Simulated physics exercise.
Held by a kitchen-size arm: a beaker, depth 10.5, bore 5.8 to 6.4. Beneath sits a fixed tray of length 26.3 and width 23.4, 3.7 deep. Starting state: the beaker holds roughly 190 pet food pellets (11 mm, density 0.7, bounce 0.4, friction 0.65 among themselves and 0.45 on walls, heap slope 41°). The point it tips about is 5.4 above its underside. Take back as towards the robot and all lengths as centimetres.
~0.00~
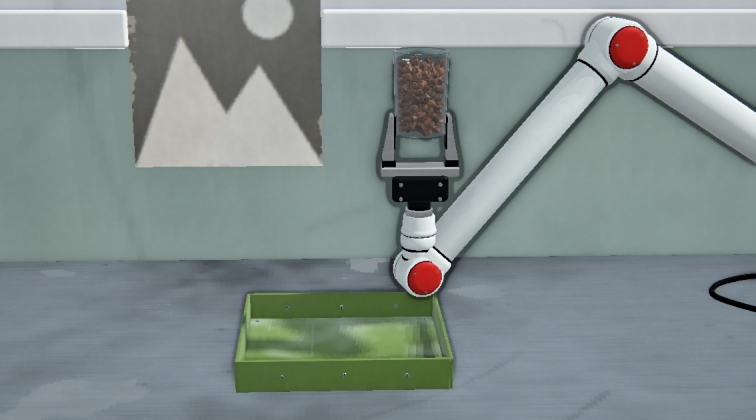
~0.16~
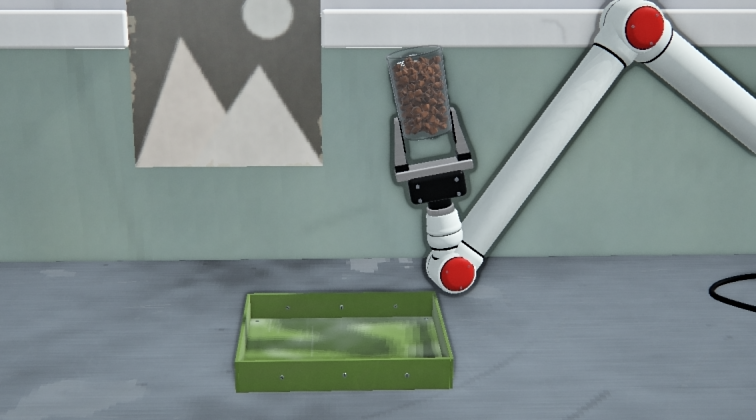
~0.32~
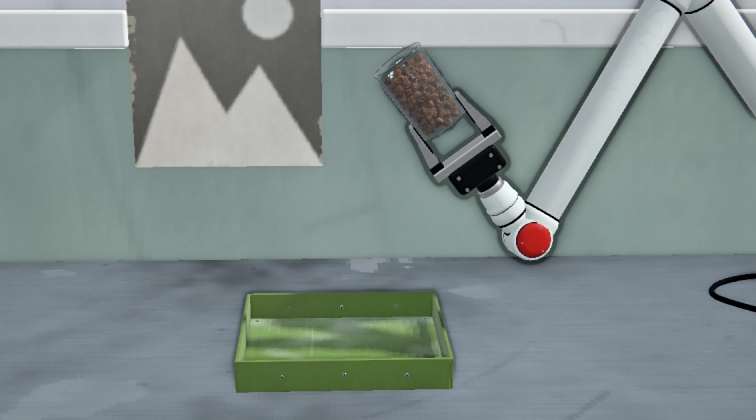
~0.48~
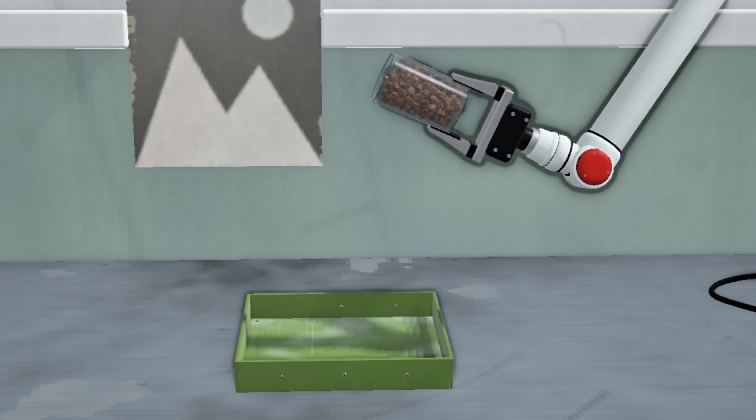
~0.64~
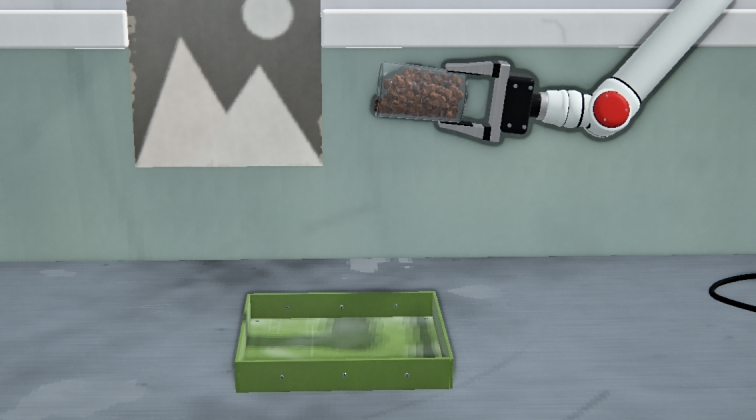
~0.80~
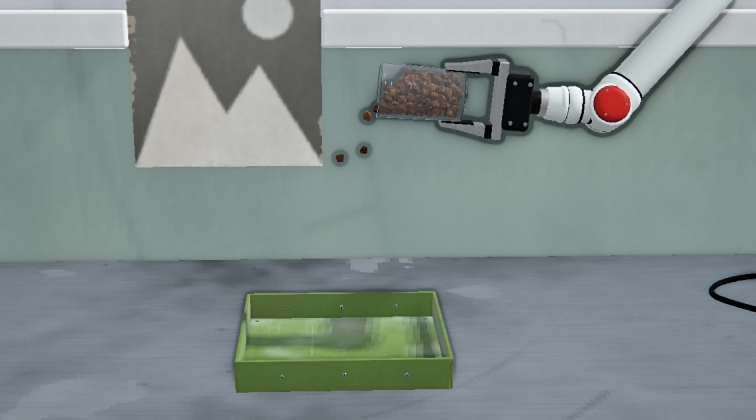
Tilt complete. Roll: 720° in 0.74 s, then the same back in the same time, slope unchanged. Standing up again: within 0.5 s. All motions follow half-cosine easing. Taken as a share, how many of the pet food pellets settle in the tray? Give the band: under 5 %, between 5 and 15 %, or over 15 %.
The share is over 15 %.
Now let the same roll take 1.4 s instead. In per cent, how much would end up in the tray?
I'd expect approximately 50 per cent then.
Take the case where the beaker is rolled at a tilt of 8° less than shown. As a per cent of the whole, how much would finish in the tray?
Estimate: Around 10 %.
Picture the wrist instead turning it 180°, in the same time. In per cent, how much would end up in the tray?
15 %.
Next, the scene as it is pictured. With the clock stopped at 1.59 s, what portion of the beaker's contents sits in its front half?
50 per cent, roughly.
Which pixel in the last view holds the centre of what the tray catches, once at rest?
Roughly at pixel (294, 345).
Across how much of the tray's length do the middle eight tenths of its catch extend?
That stretch is roughly 12 cm long.
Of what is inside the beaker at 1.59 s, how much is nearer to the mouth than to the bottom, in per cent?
About 45 %.
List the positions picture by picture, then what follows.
The first frame shows beaker middle at (421, 94), upright; upper third of the load around (422, 74), from x 400 to 440, top at y 60; 192 in the beaker.
The second frame shows beaker middle at (421, 94), tipped 10°; upper third of the load around (420, 74), from x 395 to 445, top at y 60.
The third frame shows beaker middle at (421, 94), tipped 37°; upper third of the load around (415, 76), from x 390 to 455, top at y 60.
The fourth frame shows beaker middle at (422, 93), tipped 66°; upper third of the load around (414, 81), from x 385 to 460, top at y 65.
The fifth frame shows beaker middle at (422, 93), tipped 83°; upper third of the load around (420, 82), from x 380 to 460, top at y 70.
The sixth frame shows beaker middle at (422, 93), tipped 85°; upper third of the load around (423, 84), from x 340 to 460, top at y 70; 189 in the beaker, 3 in flight or on a rim.
After 1.59 s, tipped 85°, highest piece 38 above the table; 166 in the beaker, 20 in the tray, 6 in flight or on a rim.
After 2.38 s, tipped 76°, highest piece 37 above the table; 151 in the beaker, 38 in the tray, 1 on the table or floor, 2 in flight or on a rim.
After 2.98 s, upright, highest piece 39 above the table; 150 in the beaker, 41 in the tray, 1 on the table or floor.
After 3.68 s, upright, highest piece 39 above the table; 150 in the beaker, 41 in the tray, 1 on the table or floor.
At rest, 150 in the beaker, 41 in the tray, 1 on the table or floor. That is 21 % in the tray.
